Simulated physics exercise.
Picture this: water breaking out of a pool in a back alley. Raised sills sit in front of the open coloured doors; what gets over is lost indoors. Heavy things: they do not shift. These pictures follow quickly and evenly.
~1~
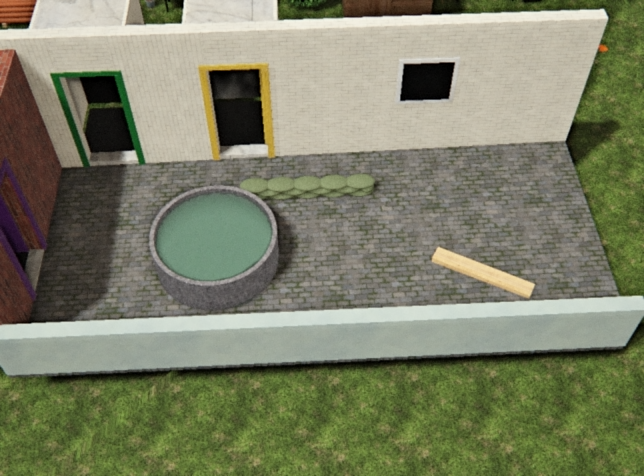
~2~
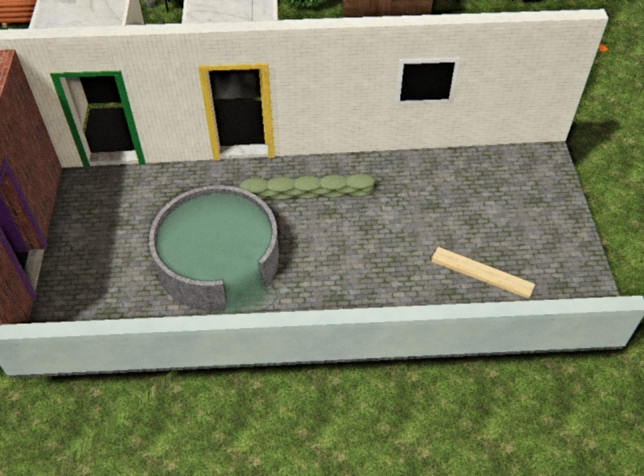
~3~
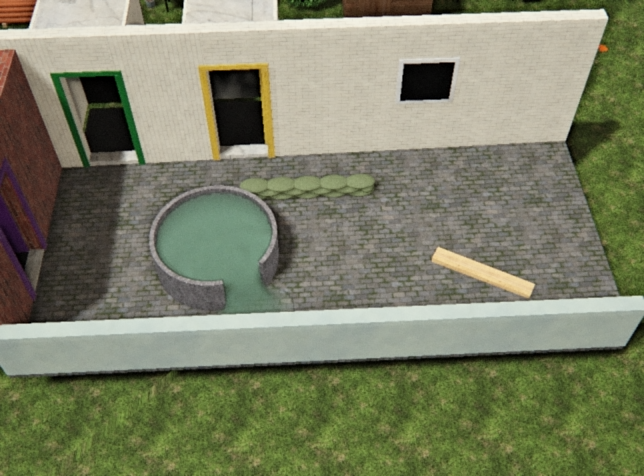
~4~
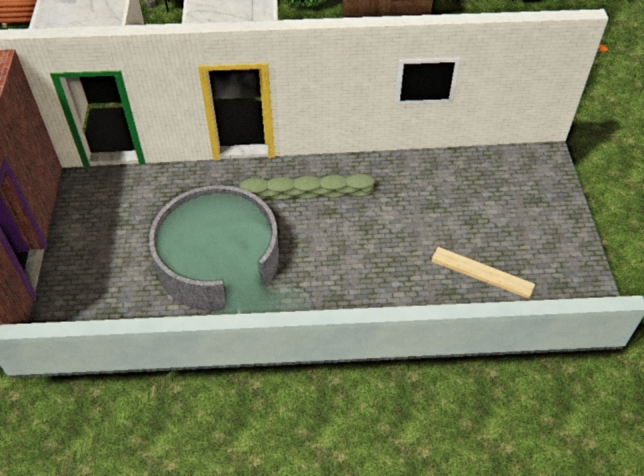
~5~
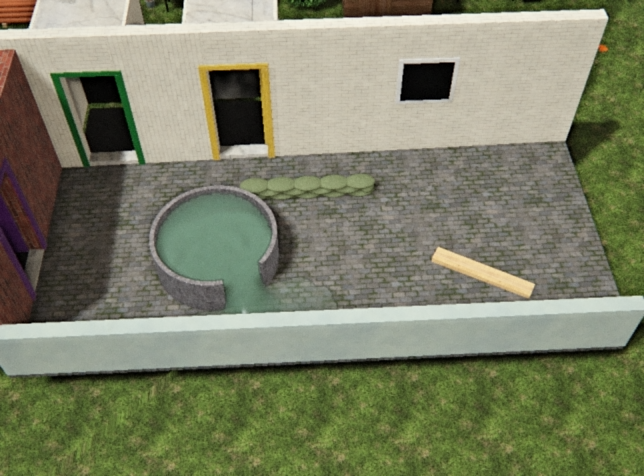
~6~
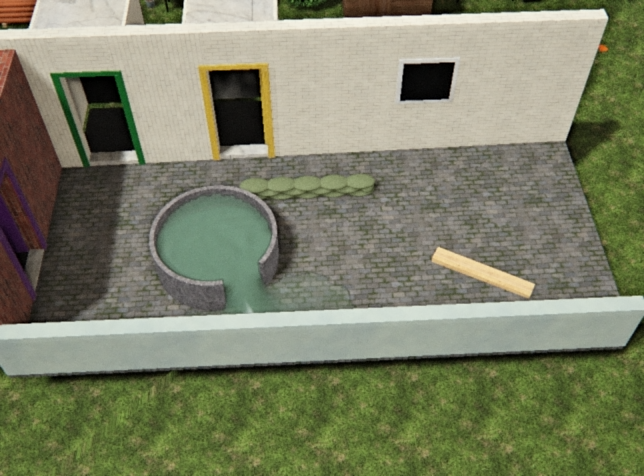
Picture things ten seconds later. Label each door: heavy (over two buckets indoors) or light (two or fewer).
Yellow door - light; green door - light; purple door - heavy.
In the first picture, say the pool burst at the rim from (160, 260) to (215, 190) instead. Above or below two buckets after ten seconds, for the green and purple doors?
In brief, the green door exceeds the mark and the purple door exceeds the mark.
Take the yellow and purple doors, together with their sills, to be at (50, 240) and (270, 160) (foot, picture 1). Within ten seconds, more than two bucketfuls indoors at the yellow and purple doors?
After the change, the yellow door falls short, while the purple door falls short.
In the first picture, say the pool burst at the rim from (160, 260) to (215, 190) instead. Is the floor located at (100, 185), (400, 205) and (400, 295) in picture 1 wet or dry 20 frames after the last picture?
The first spot is swamped, the second spared, the third spared.
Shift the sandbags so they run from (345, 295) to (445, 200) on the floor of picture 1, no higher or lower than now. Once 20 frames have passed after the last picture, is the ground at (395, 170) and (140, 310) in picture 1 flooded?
In order, I'd expect high and dry and then soaked.
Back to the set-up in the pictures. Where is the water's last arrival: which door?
It would be the door marked yellow.
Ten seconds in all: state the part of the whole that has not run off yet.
I'd put it at about 76 per cent.
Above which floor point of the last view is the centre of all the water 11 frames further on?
I'd say near (259, 280).
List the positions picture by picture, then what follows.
Still water in the round pool at (214, 236), in the first frame.
The front is at a hidden place, out from the gap at (245, 291), in the second frame.
Water pours out at (245, 292) and has run to a hidden place, in the third frame.
The front is at a hidden place, out from the gap at (245, 292), in the fourth frame.
Water pours out at (245, 292) and has run to a hidden place, in the fifth frame.
Water pours out at (245, 291) and has run to a hidden place, in the sixth frame.
A moment on, water covers 15 % of the floor; the yellow door not reached, the green door not reached, the purple door not reached.
Next, water covers 35 % of the floor; the yellow door not reached, the green door not reached, the purple door not reached.
Then, water covers 55 % of the floor; the yellow door not reached, the green door not reached, the purple door over two buckets in.
Later, water covers 70 % of the floor; the yellow door not reached, the green door wet at the sill, nothing in, the purple door over two buckets in.
In the end, water covers 80 % of the floor; the yellow door wet at the sill, nothing in, the green door wet at the sill, nothing in, the purple door far over two buckets in.
